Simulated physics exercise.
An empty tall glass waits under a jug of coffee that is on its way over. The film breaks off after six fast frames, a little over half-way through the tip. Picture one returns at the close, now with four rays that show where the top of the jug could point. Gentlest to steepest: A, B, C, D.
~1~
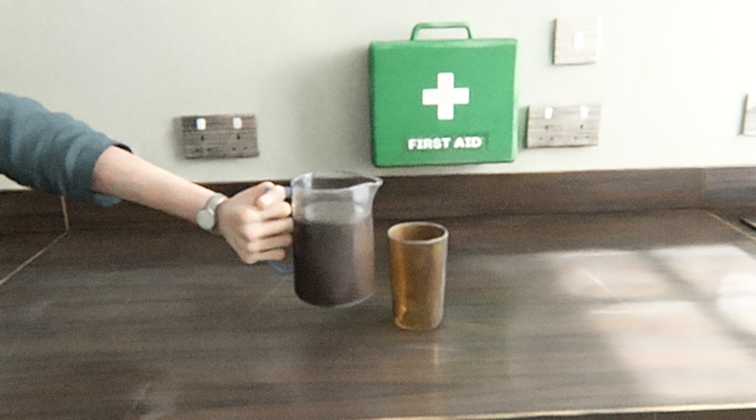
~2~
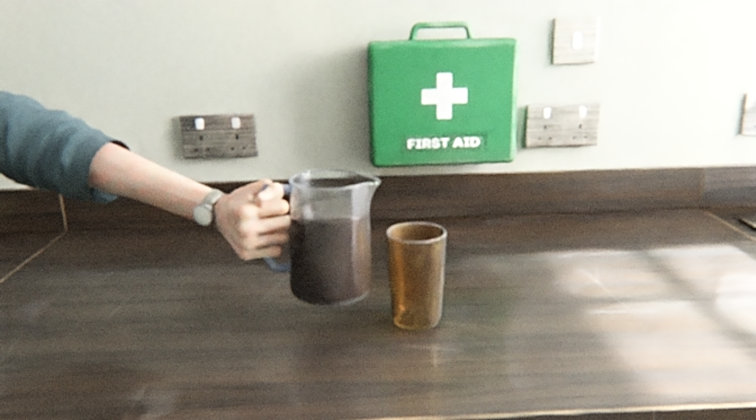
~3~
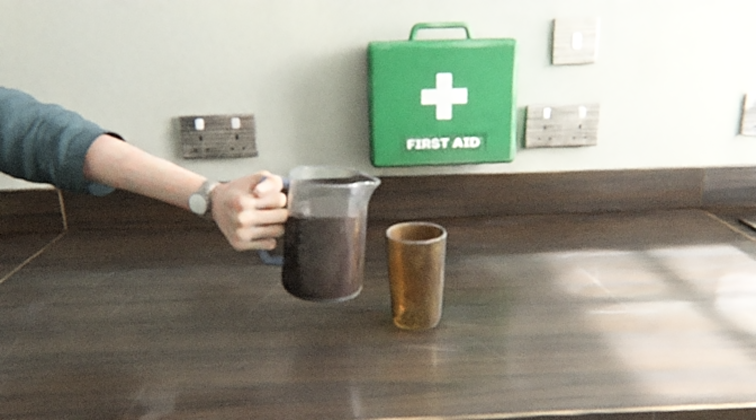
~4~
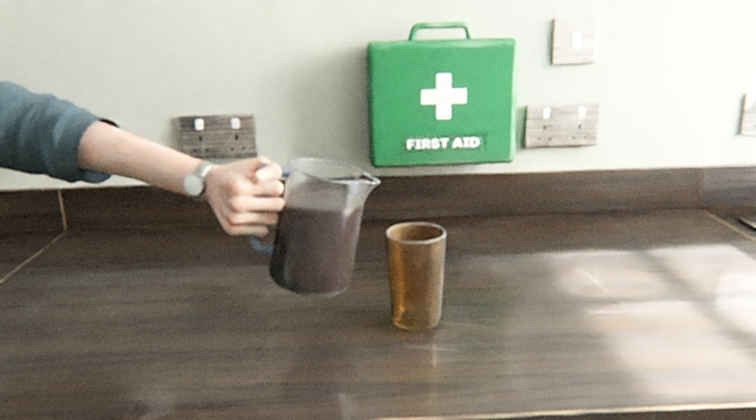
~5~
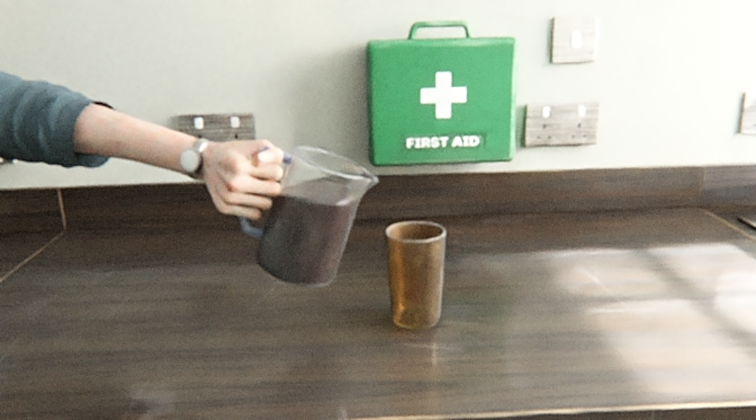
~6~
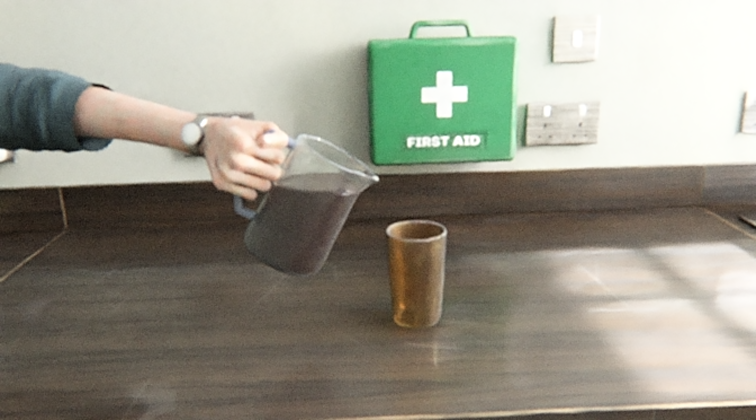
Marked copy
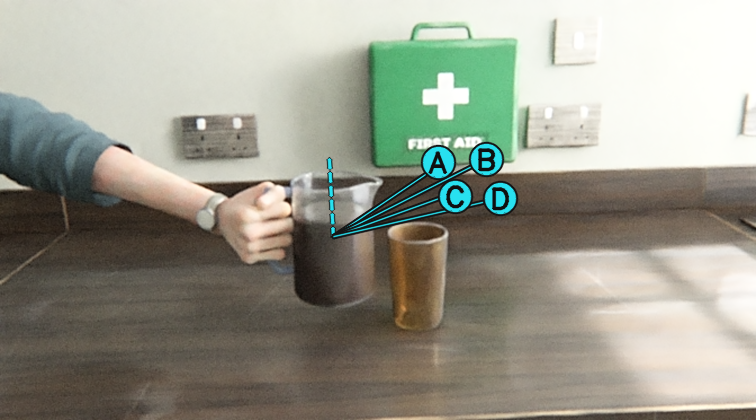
A hand lifts a jug of dark liquid and tilts it rightward beside a tall glass.
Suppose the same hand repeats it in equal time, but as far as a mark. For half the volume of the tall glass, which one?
Best: B.
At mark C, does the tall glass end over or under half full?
Over half.
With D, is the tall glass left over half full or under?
Over half.
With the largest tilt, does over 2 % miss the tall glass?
Yes, it does.
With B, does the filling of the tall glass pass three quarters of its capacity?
No.
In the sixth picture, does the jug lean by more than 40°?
No.
On the marked copy, A at (425, 174); B at (471, 166); C at (438, 198); D at (483, 202).
With A, the tall glass ends with about 31 % of what it can hold.
With B, the tall glass ends with about 51 % of what it can hold.
With C, the tall glass ends with about 73 % of what it can hold; 3 % of the coffee is spilt.
With D, the tall glass ends with about 76 % of what it can hold; 17 % of the coffee is spilt.
